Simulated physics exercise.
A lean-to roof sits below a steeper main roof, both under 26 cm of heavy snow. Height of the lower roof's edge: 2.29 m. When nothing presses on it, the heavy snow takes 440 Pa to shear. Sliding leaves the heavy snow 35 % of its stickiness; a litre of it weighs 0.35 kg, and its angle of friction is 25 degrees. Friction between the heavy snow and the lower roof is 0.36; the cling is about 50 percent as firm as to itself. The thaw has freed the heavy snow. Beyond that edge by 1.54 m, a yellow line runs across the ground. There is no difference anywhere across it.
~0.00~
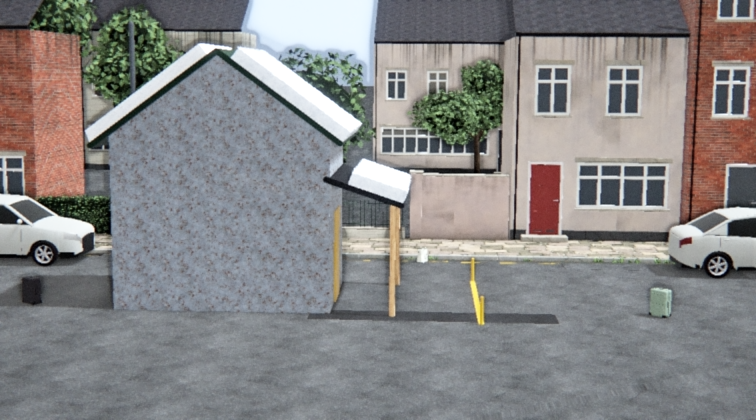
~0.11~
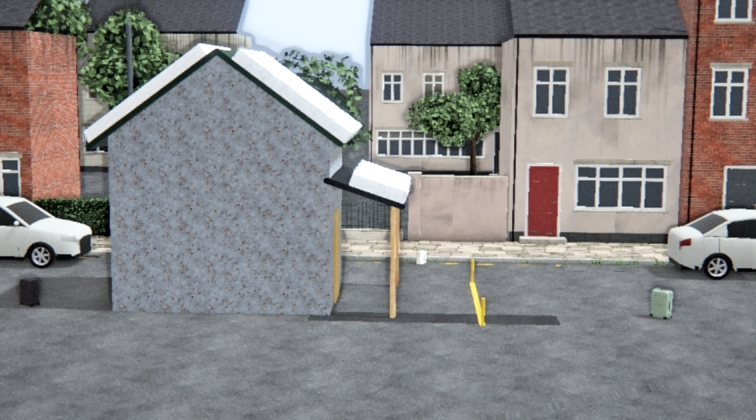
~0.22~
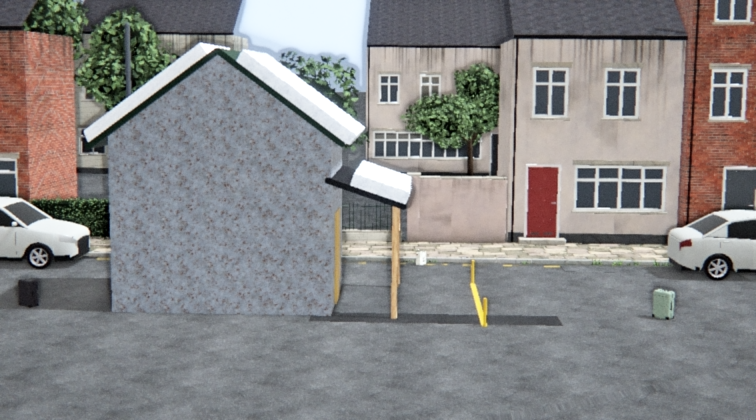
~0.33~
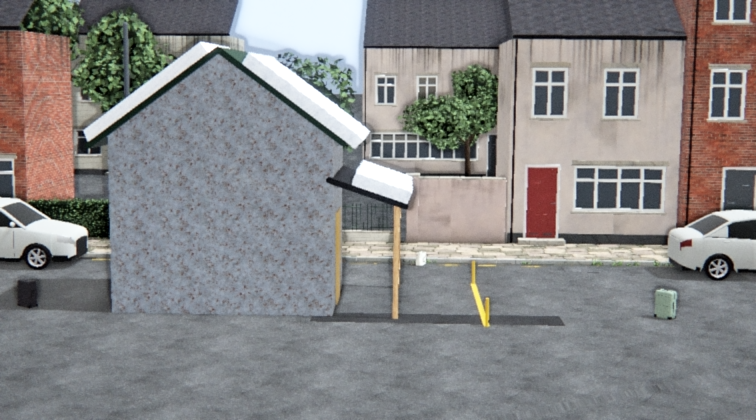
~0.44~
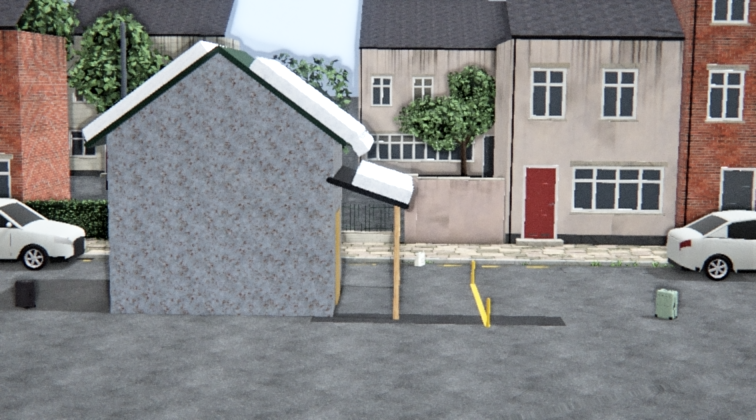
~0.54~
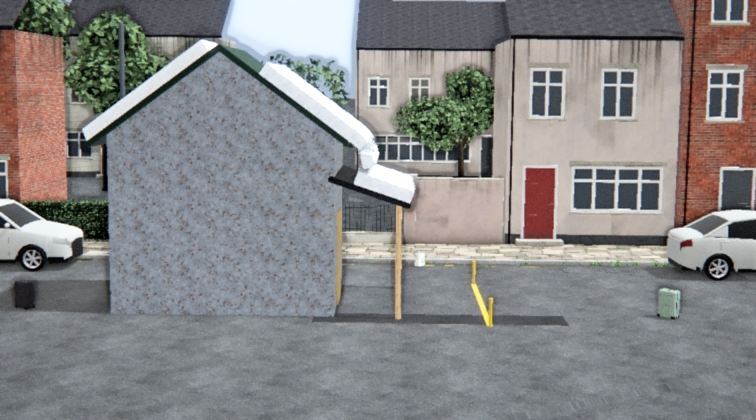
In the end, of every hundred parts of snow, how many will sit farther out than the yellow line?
Near 54 out of 100.
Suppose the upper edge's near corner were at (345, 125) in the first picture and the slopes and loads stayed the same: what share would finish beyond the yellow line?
In that case it would be around 50 percent.
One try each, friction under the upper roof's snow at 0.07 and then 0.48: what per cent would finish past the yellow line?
First try 60 per cent, second try 40 per cent.
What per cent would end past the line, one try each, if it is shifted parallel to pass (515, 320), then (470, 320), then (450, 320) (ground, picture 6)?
Respectively about 40 in a hundred, 65 in a hundred and 75 in a hundred.
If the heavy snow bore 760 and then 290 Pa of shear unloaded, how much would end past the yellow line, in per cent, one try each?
Try one gives 45 per cent, try two gives 55 per cent.
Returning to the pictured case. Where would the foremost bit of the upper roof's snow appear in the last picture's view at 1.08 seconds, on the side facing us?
Roughly at the pixel (432, 199).
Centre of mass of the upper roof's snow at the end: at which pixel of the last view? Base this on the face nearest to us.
I'd put it at around pixel (529, 306).
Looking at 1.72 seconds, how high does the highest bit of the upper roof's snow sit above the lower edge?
0.6 m, roughly.
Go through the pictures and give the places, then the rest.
In the first picture, front end of the heavy snow at (344, 137).
In the second picture, front end of the heavy snow at (346, 138), its middle shifted 2.4 cm.
In the third picture, front end of the heavy snow at (350, 135), its middle shifted 9.5 cm, 4 % of it past the upper edge, in one piece.
In the fourth picture, front end of the heavy snow at (356, 139), its middle shifted 22 cm, 8 % of it past the upper edge, in one piece.
In the fifth picture, front end of the heavy snow at (364, 143), its middle shifted 39 cm, 14 % of it past the upper edge, cracking.
In the sixth picture, front end of the heavy snow at (373, 159), its middle shifted 61 cm, 22 % of it past the upper edge, cracking.
By 1.08 s, none is below the lower edge and 0 % is past the line.
By 1.72 s, 71 % is below the lower edge and 25 % is past the line.
By 2.36 s, 82 % is below the lower edge and 54 % is past the line.
By 3.00 s, 82 % is below the lower edge and 54 % is past the line.
By 3.10 s, at the end, 82 % is below the lower edge and 54 % is past the line.
